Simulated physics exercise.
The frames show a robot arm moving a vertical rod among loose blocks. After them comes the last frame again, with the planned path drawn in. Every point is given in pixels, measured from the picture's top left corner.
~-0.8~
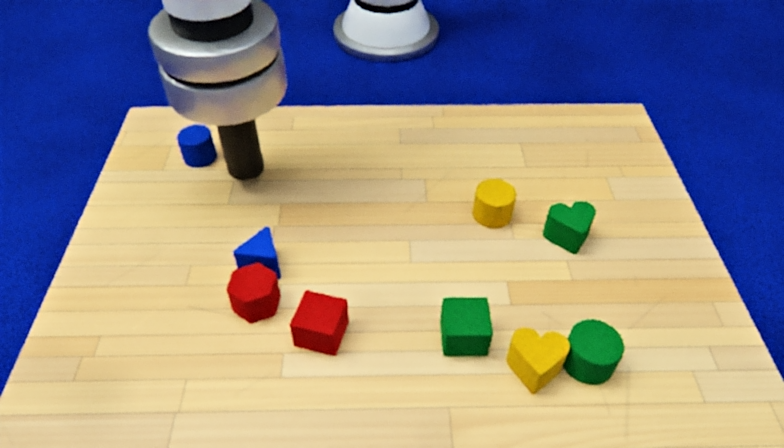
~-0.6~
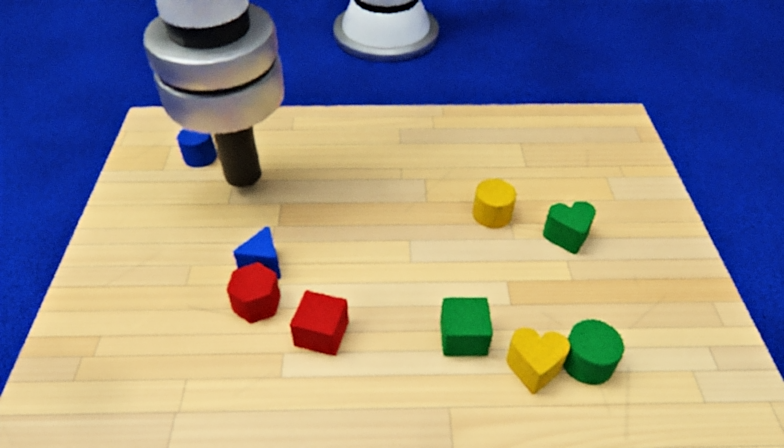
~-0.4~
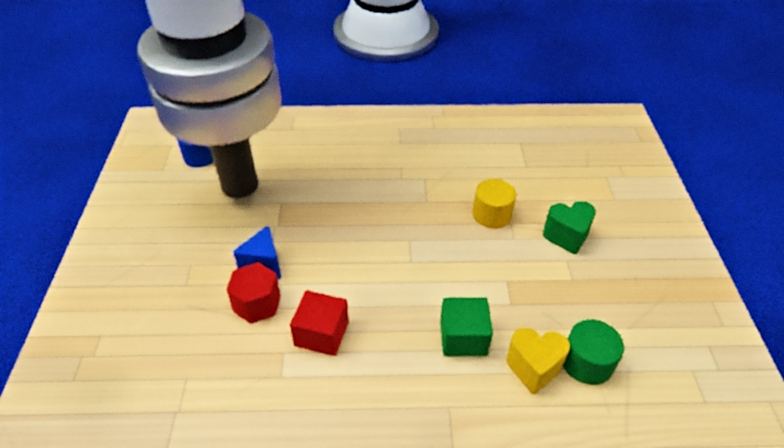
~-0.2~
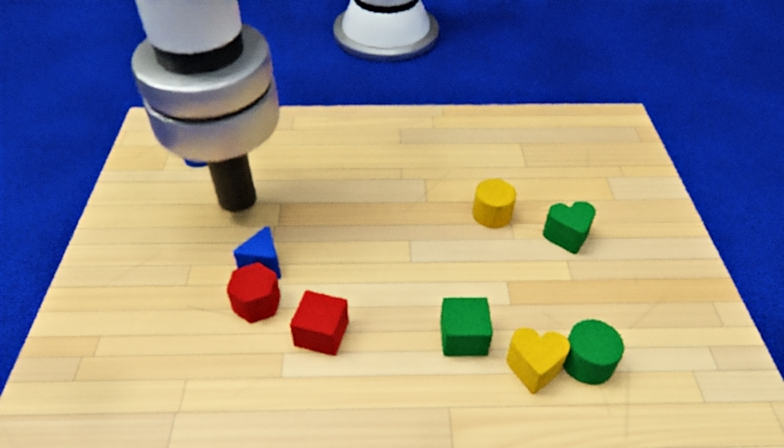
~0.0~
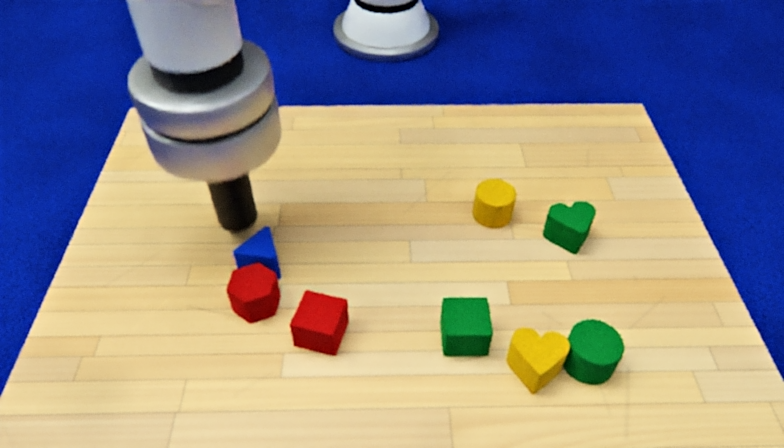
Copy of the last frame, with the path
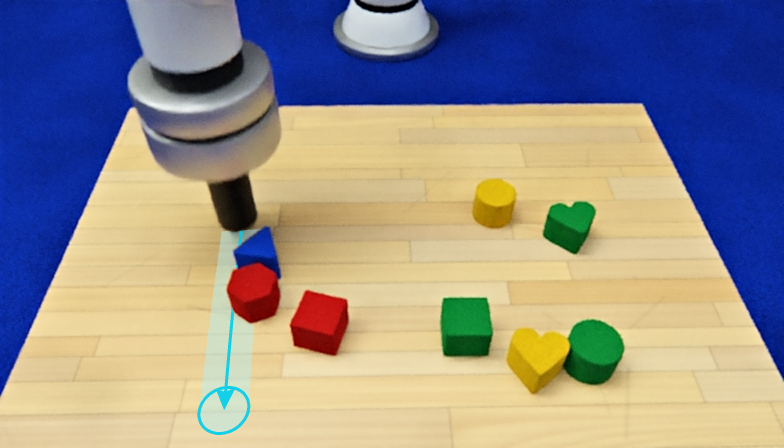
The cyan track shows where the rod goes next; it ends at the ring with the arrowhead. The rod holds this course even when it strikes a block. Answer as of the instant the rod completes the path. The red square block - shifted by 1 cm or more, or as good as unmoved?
The push misses it.
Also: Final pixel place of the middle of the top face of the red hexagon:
The top centre is at (271, 321).
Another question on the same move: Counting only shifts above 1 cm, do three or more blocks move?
No - that is not the case.
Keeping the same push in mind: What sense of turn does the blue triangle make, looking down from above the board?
Against the clock.
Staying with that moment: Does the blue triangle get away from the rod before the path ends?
Yes - that is the case.
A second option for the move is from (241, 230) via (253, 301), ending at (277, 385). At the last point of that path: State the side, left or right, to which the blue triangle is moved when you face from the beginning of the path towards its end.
The blue triangle goes left.
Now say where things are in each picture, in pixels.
The first frame shows rod's lower end (246, 168); red hexagon (251, 281); blue triangle (259, 244); red square block (319, 311).
The second frame shows rod (243, 175); blocks still.
The third frame shows rod (240, 186); blocks still.
The fourth frame shows rod (238, 200); blocks still.
The fifth frame shows rod (238, 218); red hexagon (251, 281); blue triangle (259, 244); red square block (319, 311).
Drawn move, in a line from (241, 230) to (224, 410).
The first path, step by step. One third of the way, rod (232, 270); red hexagon (256, 287); blue triangle (270, 253), turned 25° anticlockwise.
Two thirds of the way, rod (226, 330); red hexagon (270, 319), turned 65° anticlockwise; blue triangle (270, 254), turned 30° anticlockwise.
At the end, rod (219, 399); red hexagon (271, 321), turned 70° anticlockwise; blue triangle (270, 254), turned 30° anticlockwise; red square block still.
